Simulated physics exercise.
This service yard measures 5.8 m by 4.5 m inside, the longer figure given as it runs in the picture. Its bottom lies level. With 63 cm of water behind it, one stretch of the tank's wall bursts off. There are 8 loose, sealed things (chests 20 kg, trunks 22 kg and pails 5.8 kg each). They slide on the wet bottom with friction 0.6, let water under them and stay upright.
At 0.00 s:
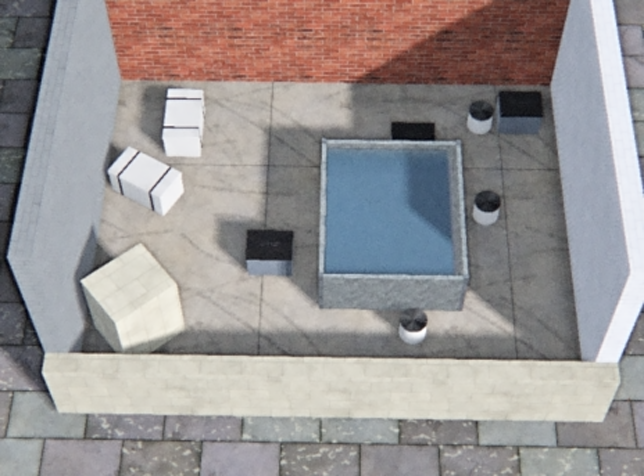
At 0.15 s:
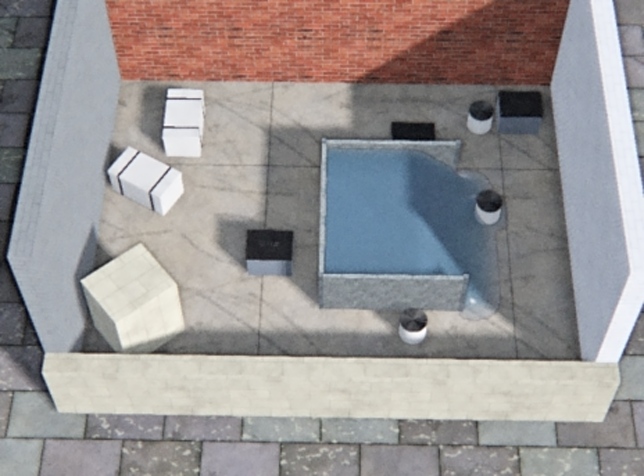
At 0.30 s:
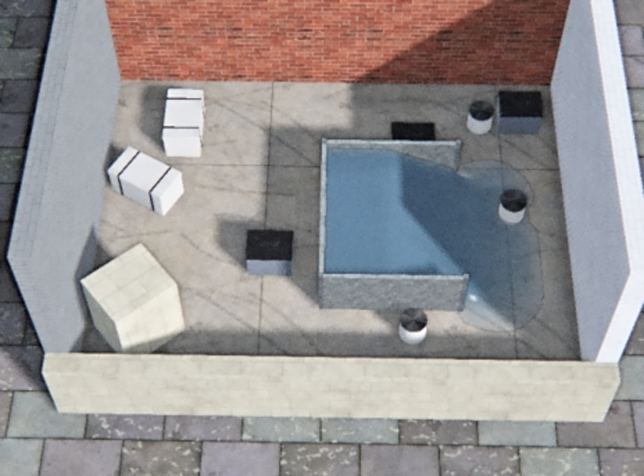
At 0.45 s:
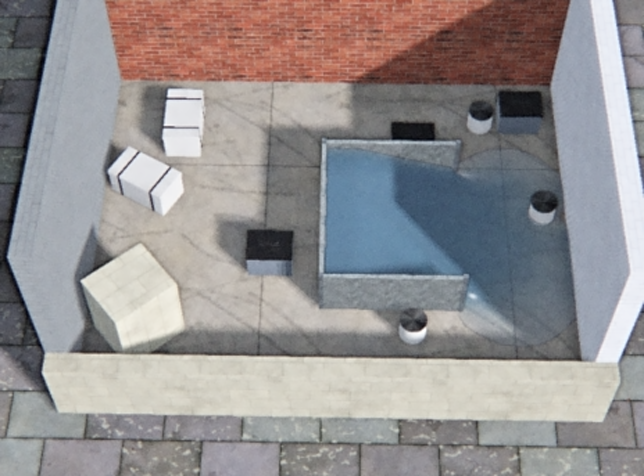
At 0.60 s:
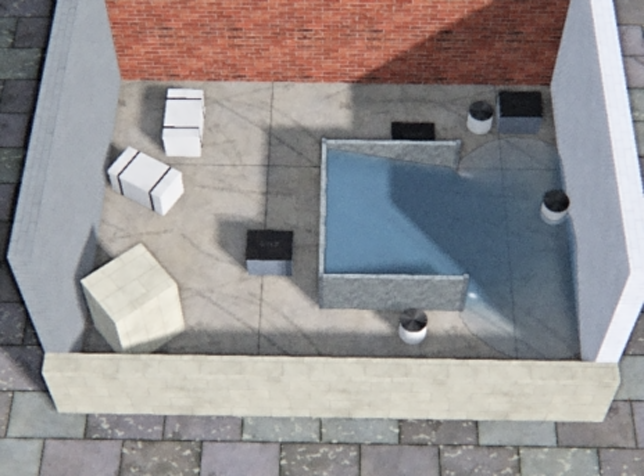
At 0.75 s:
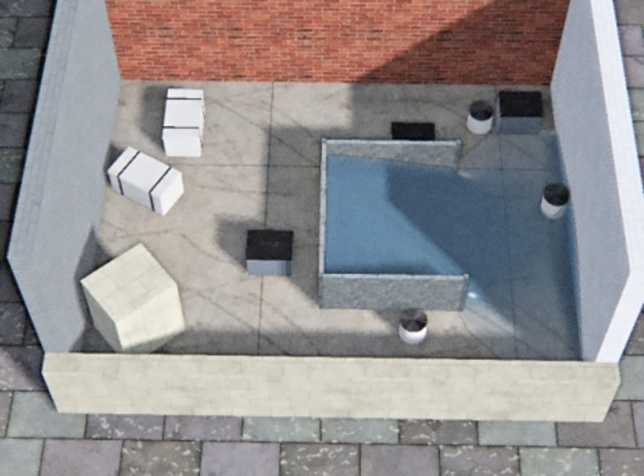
Walled yard with a raised water tank, its right side giving way, water spreading rightward and pushing one pail toward the right wall.
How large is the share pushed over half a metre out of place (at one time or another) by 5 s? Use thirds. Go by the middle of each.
It is one to two thirds.
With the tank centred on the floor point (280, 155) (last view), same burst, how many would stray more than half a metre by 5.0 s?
In that case 5 of them.
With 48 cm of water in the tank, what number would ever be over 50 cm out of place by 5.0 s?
Then 4.
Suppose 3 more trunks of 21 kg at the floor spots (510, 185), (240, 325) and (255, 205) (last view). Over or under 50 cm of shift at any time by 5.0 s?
In turn: Over, past it, short of it.
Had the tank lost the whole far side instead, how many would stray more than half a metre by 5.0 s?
In that case 6 of them.
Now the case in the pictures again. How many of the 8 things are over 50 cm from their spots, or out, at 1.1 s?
1 of them.
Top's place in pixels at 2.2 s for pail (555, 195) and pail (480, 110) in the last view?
Near (454, 108) and (422, 108).
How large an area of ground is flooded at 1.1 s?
About 8.0 m2.
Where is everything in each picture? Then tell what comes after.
The first picture shows a pail at (488, 201) rests on the ground; a chest at (270, 244) rests on the ground; 2.9 m2 under water; 0 of 8 have shifted.
The second picture shows a pail at (490, 201), on the bottom; a chest at (270, 244), on the bottom; water covers 4.0 m2; 0 of 8 have shifted.
The third picture shows a pail at (514, 201), on the bottom, 32 cm from its start; a chest at (270, 244), on the bottom; water covers 5.2 m2; 1 of 8 have shifted.
The fourth picture shows a pail at (544, 202), on the bottom, 69 cm from its start; a chest at (270, 244), on the bottom; 6.5 m2 under water; 1 of 8 have shifted.
The fifth picture shows a pail at (557, 201) floats, 84 cm from its start; a chest at (270, 244) rests on the ground; 7.1 m2 under water; 1 of 8 have shifted.
The sixth picture shows a pail at (557, 195) floats, 83 cm from its start; a chest at (270, 244), on the bottom; water covers 7.4 m2; 1 of 8 have shifted.
After 1.1 s 1 of 8 are over 50 cm from their spots; 1 afloat.
After 2.2 s 3 of 8 are over 50 cm from their spots; 0 afloat.
After 3.5 s 4 of 8 are over 50 cm from their spots; 0 afloat.
After 5.0 s 4 of 8 are over 50 cm from their spots, and 4 have been at some point; 3 afloat.
